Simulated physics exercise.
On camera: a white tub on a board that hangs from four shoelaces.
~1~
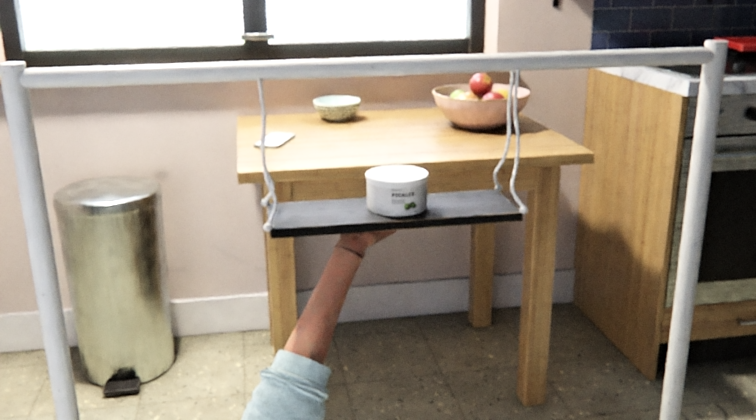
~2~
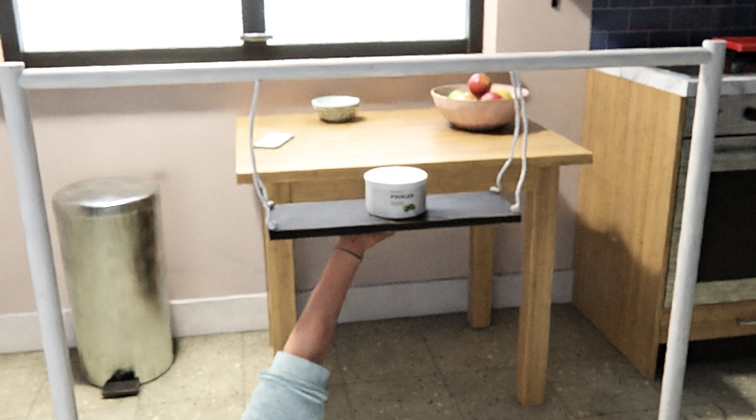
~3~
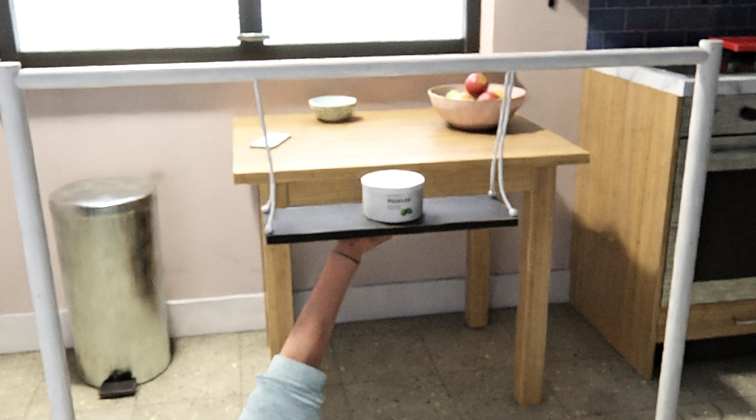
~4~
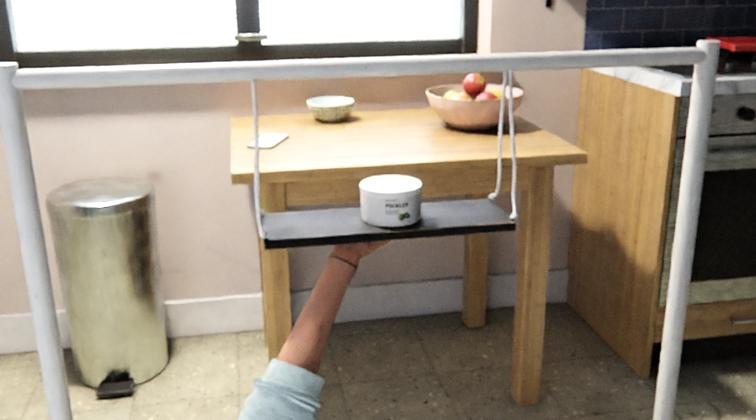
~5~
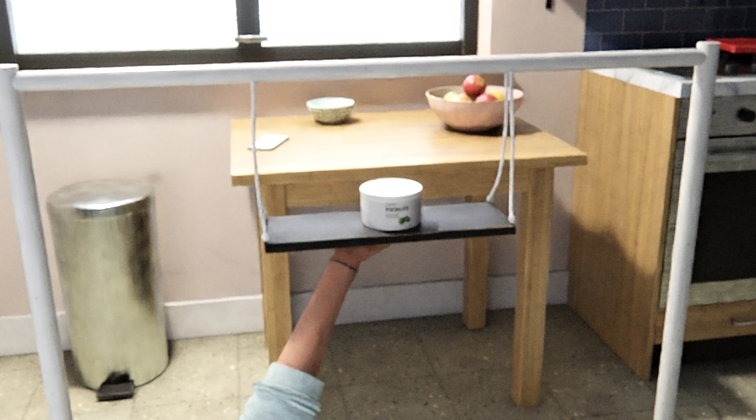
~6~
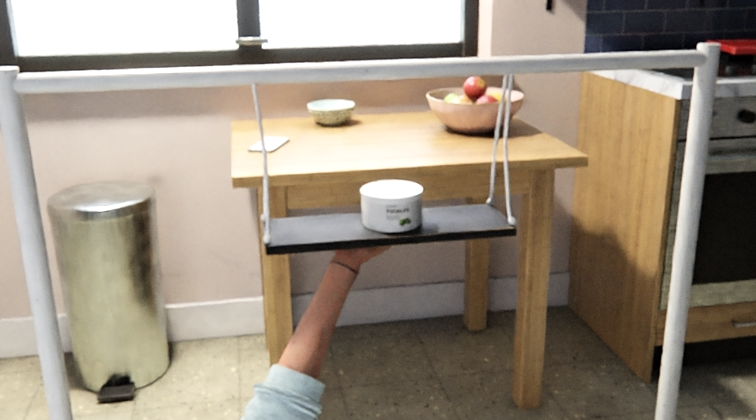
In a kitchen, a hand beneath a dark board hung by pale cords from a white bar lowers it slightly, with a white tub resting on top, as the slack cords on both sides draw nearly straight.
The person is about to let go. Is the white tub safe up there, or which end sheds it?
In the end the white tub keeps its place.
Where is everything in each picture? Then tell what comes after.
White tub (397, 190); black shelf (400, 226), in the first picture.
White tub (396, 192), in the second picture.
White tub (393, 196), in the third picture.
White tub (391, 201); black shelf (394, 236), in the fourth picture.
White tub (391, 204), in the fifth picture.
White tub (392, 206); black shelf (395, 242); left shoelaces almost straight; right shoelaces almost straight, in the sixth picture.
Then, 0.40 s past the final frame, board level; tub on the board near (392, 208).
When it is over, board level; tub on the board near (392, 209). The white tub stays on the board.
